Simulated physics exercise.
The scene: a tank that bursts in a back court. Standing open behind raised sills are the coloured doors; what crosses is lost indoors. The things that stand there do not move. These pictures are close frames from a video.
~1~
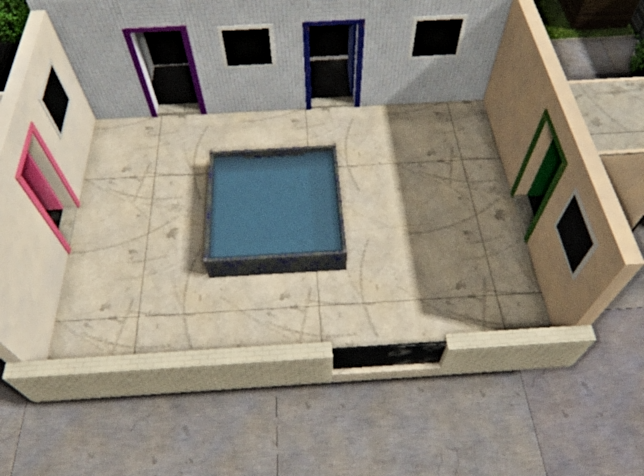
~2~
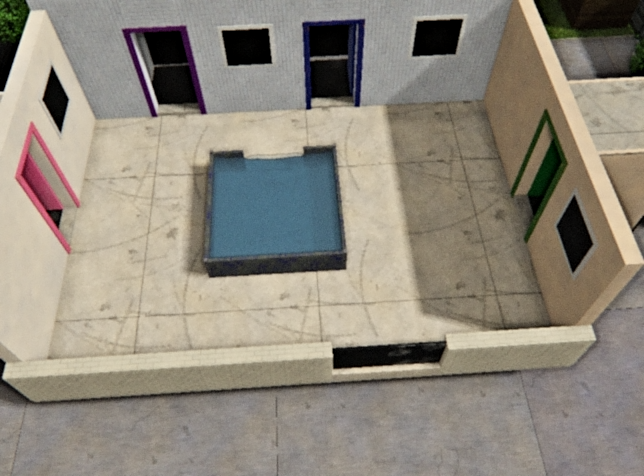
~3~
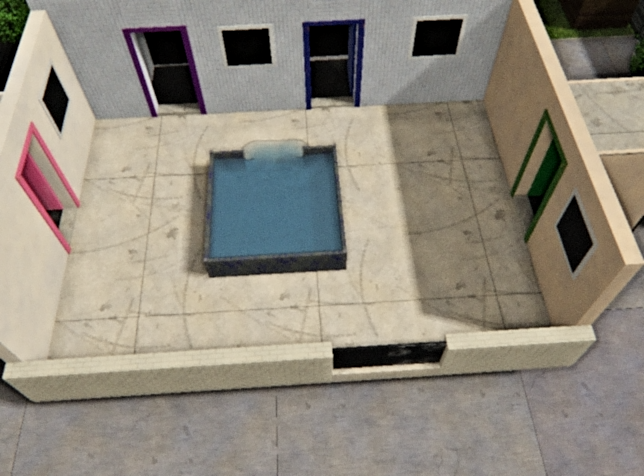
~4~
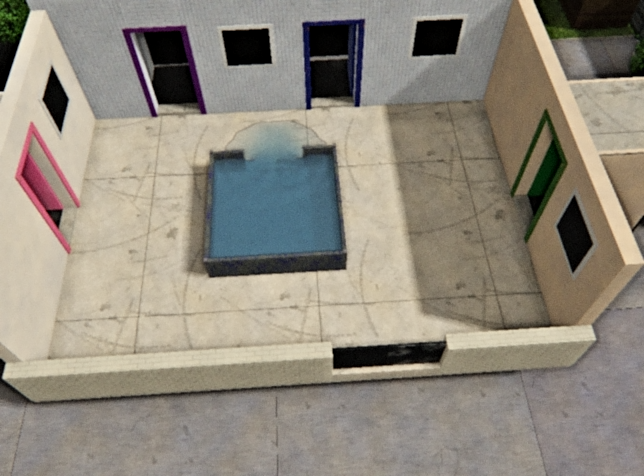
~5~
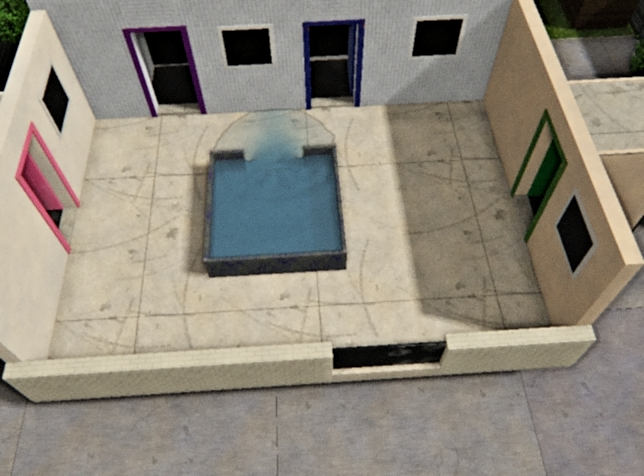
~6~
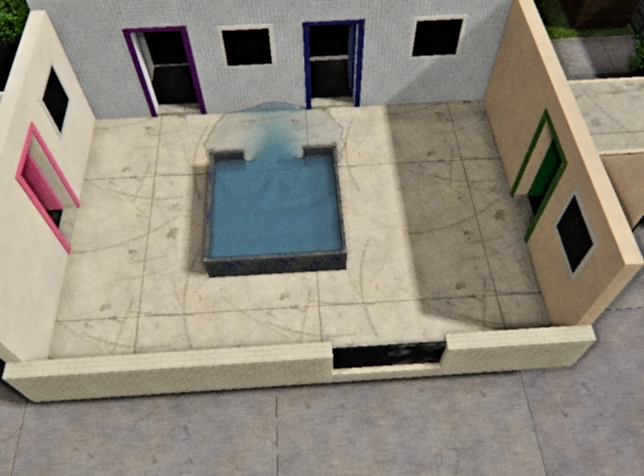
Water pours through a gap in the tank's far side and spreads across the courtyard floor.
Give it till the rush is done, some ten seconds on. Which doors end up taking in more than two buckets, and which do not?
In the end the blue door gets overwhelmed honestly; the green door copes honestly; the pink door copes honestly; the purple door copes honestly.
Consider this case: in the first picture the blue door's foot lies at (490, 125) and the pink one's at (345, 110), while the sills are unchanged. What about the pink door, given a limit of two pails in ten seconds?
The pink door exceeds it.
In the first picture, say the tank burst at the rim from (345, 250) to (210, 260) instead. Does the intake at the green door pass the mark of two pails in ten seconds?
As far as I can tell, the green door fails to reach the limit.
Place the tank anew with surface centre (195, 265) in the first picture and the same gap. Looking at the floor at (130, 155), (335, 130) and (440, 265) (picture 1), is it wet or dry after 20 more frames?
Points in turn: Inundated; inundated; not reached.
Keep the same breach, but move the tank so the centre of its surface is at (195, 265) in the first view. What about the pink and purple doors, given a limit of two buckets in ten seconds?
Both doors in order - pink door misses it, purple door tops it.
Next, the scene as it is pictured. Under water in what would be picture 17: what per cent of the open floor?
I'd guess some 20 per cent.
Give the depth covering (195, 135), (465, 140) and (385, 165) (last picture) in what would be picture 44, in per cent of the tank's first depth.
About 12, 20 and 2 per cent.
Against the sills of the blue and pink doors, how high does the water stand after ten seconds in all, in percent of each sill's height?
First around 110 percent, second around 60 percent.
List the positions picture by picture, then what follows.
In the first picture, the tank at (275, 202) is whole and still.
In the second picture, water pours out on the tank's far side and has run to a hidden place.
In the third picture, the front is at (300, 143), out from the gap on the tank's far side.
In the fourth picture, the front is at (290, 124), out from the gap on the tank's far side.
In the fifth picture, water pours out on the tank's far side and has run to (290, 110).
In the sixth picture, the front is at (315, 108), out from the gap on the tank's far side.
A moment on, water covers 10 % of the floor; the blue door under two buckets in, the green door not reached, the pink door not reached, the purple door wet at the sill, nothing in.
Next, water covers 20 % of the floor; the blue door over two buckets in, the green door not reached, the pink door not reached, the purple door wet at the sill, nothing in.
Then, water covers 35 % of the floor; the blue door over two buckets in, the green door not reached, the pink door wet at the sill, nothing in, the purple door under two buckets in.
Later, water covers 65 % of the floor; the blue door far over two buckets in, the green door wet at the sill, nothing in, the pink door wet at the sill, nothing in, the purple door under two buckets in.
In the end, water covers 90 % of the floor; the blue door far over two buckets in, the green door wet at the sill, nothing in, the pink door wet at the sill, nothing in, the purple door under two buckets in.
